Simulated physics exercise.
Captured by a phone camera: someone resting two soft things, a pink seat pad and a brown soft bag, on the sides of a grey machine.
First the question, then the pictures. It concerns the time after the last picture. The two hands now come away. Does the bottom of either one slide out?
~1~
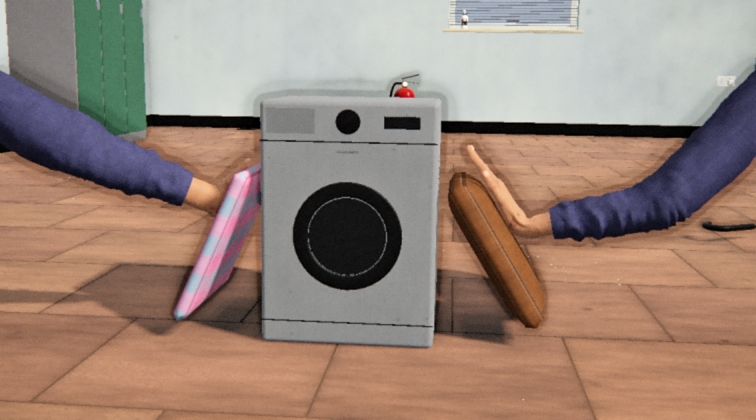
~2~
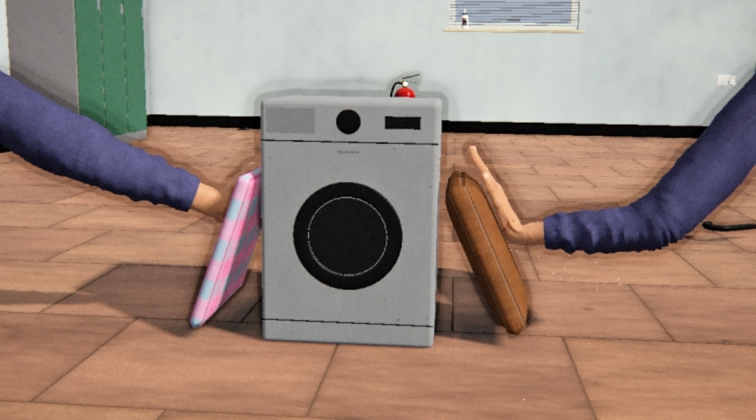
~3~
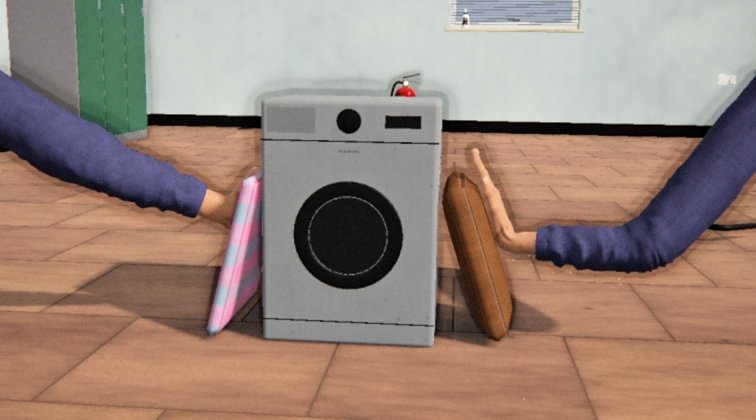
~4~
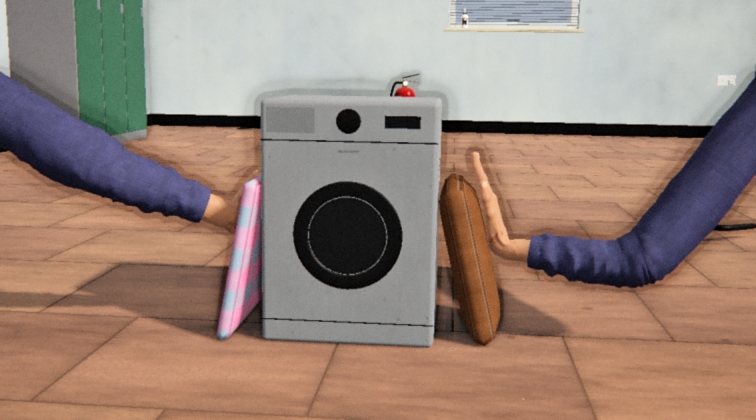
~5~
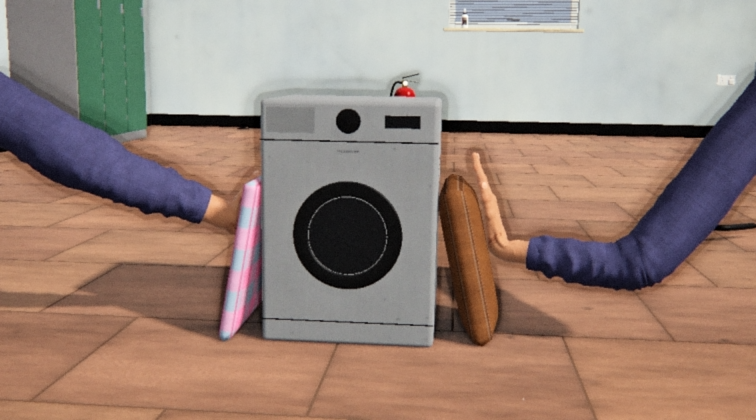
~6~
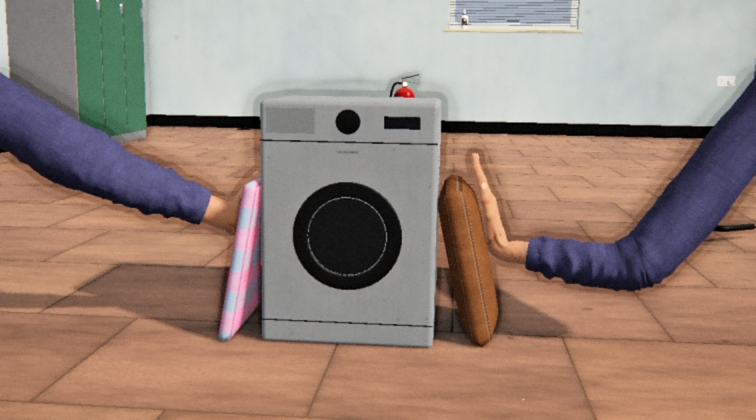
Pink seat pad: Bottom holds; brown soft bag: Bottom holds.
Then, 0.24 s after the last picture, seat pad leaning near (257, 247); soft bag leaning near (467, 257).
Then, 0.72 s after the last picture, seat pad leaning near (257, 247); soft bag leaning near (466, 258).
At rest, seat pad leaning near (257, 247); soft bag leaning near (466, 258). The pink seat pad keeps leaning and the brown soft bag holds its lean.
